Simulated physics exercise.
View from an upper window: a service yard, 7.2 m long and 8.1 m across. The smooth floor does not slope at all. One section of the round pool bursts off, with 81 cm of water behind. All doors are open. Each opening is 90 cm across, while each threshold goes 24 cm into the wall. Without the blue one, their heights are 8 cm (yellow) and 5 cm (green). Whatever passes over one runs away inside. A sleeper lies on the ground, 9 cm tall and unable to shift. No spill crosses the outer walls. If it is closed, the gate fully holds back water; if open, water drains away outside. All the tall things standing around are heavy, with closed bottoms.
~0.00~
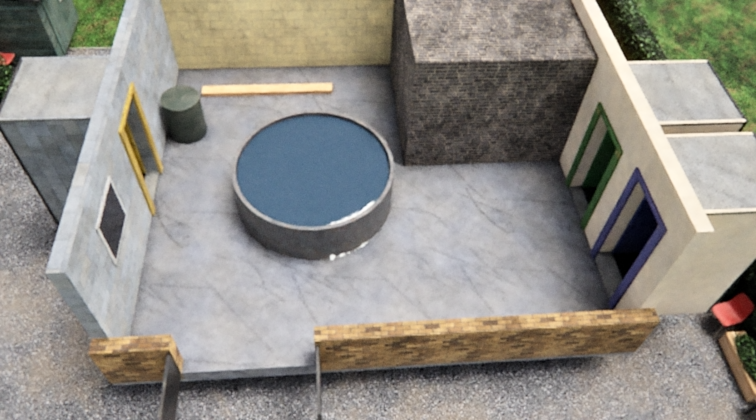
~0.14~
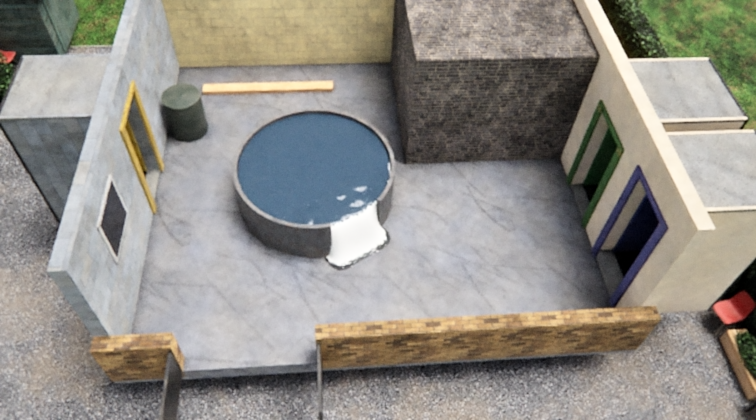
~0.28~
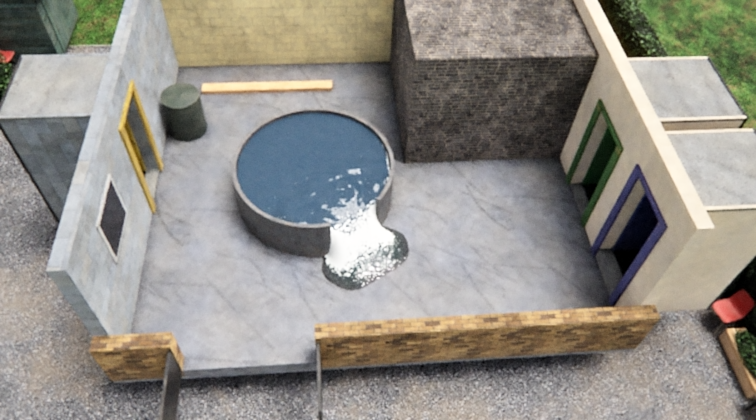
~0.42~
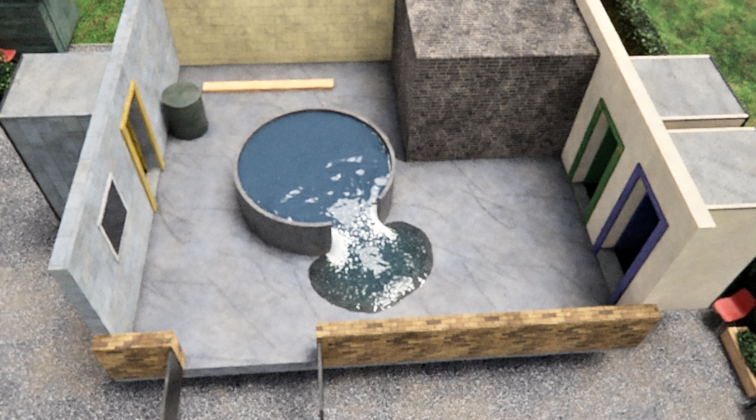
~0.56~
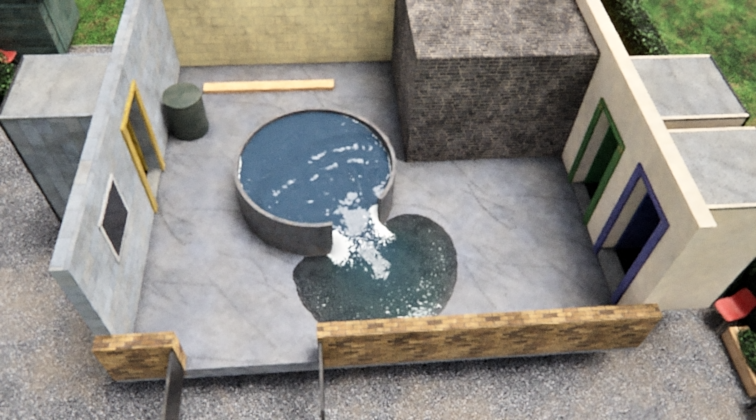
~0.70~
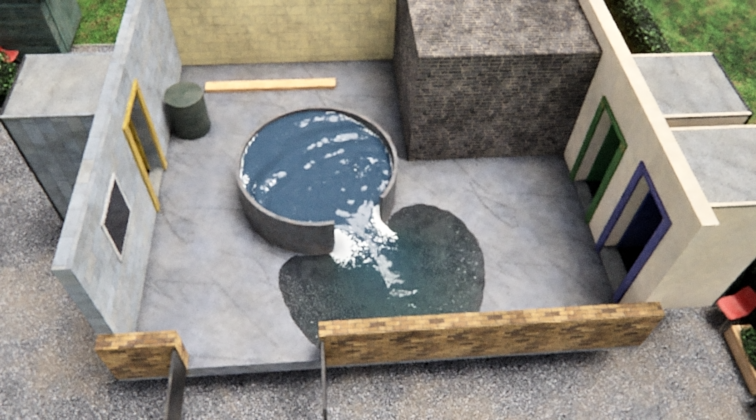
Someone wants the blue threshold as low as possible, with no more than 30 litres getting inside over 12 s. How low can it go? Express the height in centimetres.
Around 34 cm would do.
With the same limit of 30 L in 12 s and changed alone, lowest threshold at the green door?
The green door needs around 17 cm.
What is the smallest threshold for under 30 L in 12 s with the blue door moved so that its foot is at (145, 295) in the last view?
Minimum: About 7.0 cm.
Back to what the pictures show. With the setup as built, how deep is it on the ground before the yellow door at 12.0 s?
Some 6.0 centimetres.
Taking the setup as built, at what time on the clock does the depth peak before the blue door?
Peak: Close to 2.8 s.
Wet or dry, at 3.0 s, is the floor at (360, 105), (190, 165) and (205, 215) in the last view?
Untouched, untouched, untouched.
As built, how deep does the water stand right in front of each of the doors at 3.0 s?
Door depths (cm): Yellow = 0, green = 10, blue = 40.
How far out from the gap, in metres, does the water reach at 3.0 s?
4.6 m.
After 1.4 s water covers 25 % of the floor, deepest (44 cm) near (392, 341); it has not reached the blue door.
After 3.0 s water covers 40 % of the floor, deepest (43 cm) near (617, 327); 40 cm at the blue door, 62 litres in over its 24 cm threshold.
After 12.0 s water covers 95 % of the floor, deepest (18 cm) near (596, 329); 16 cm at the blue door, 146 litres in over its 24 cm threshold.
At the blue door as built, the water arrived by 1.9 s and peaked near 41 cm at 2.8 s.
Run again over the same 12 s with other heights there, 89 litres in over 27.5 cm, 17 litres over 37 cm. The limit of 30 litres is kept from about 34 cm up.
